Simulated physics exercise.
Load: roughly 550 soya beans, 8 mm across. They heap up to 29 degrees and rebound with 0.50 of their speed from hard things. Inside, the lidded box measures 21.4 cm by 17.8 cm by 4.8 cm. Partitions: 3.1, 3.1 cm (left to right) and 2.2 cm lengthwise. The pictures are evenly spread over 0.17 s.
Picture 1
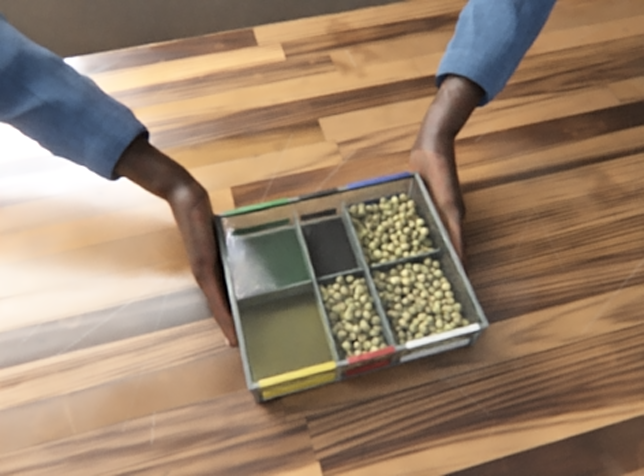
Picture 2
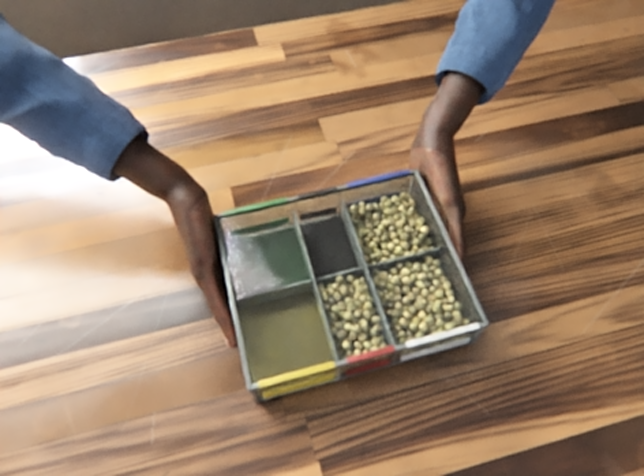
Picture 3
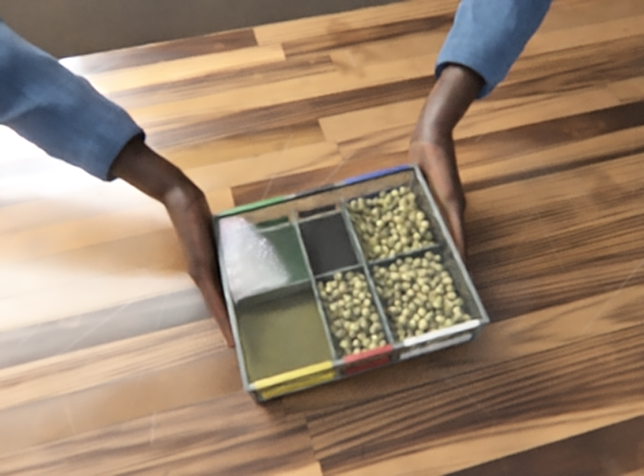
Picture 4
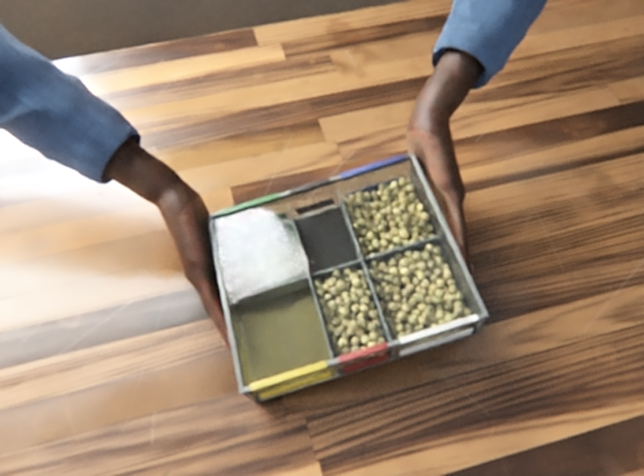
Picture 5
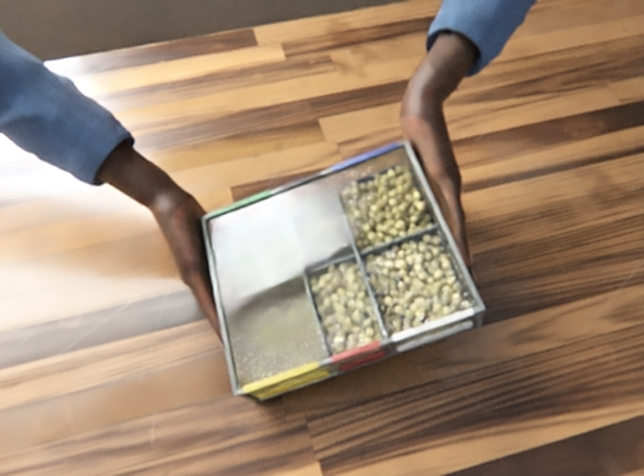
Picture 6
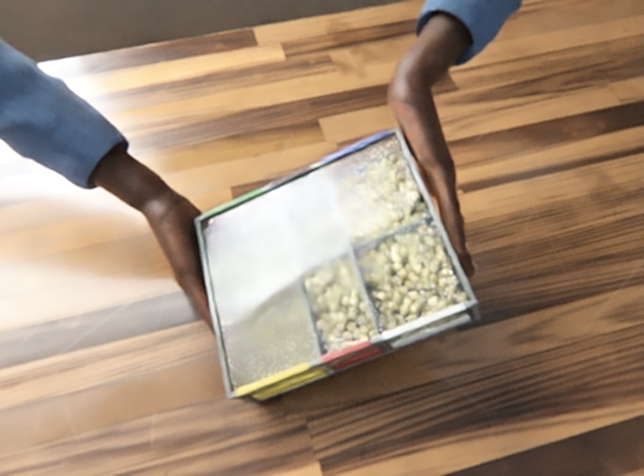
A shallow, clear-lidded box is held between two hands in blue sleeves above a striped wooden surface, seen from above at an angle by a still camera. Pale green beans fill its three right-hand compartments, the others look empty, and yellow, red, green and blue strips mark its edges. The hands gradually tilt and turn it counterclockwise, while a whitish glare spreads across the lid from the left.
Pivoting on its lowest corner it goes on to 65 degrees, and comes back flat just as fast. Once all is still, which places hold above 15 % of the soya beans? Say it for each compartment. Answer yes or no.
Red compartment: Yes; blue compartment: Yes; green compartment: No; yellow compartment: No; white compartment: Yes; black compartment: No.
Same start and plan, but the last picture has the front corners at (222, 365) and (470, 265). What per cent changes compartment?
In that case some 25 per cent.
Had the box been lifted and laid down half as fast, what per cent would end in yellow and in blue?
Then: Yellow 5; blue 25.
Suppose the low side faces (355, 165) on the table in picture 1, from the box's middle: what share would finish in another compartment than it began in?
Some 30 per cent.
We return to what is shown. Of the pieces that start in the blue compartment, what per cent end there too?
About 80 per cent.
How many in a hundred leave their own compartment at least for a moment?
Some 20 per cent.
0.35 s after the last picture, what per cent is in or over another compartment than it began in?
About 10 per cent.
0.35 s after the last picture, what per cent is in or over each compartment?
Red 30; blue 30; green 0; yellow 0; white 35; black 5.
Then, 0.35 s after the last picture, tilt 63 degrees; red 30 %, blue 30 %, white 35 %, black 5 %.
Then, 0.58 s after the last picture, tilt 25 degrees; red 25 %, blue 30 %, yellow 10 %, white 35 %, black 5 %.
Then, 0.92 s after the last picture, tilt 0 degrees; red 25 %, blue 25 %, yellow 10 %, white 35 %, black 5 %.
In the end, red 25 %, blue 25 %, green 0 %, yellow 10 %, white 35 %, black 5 %.
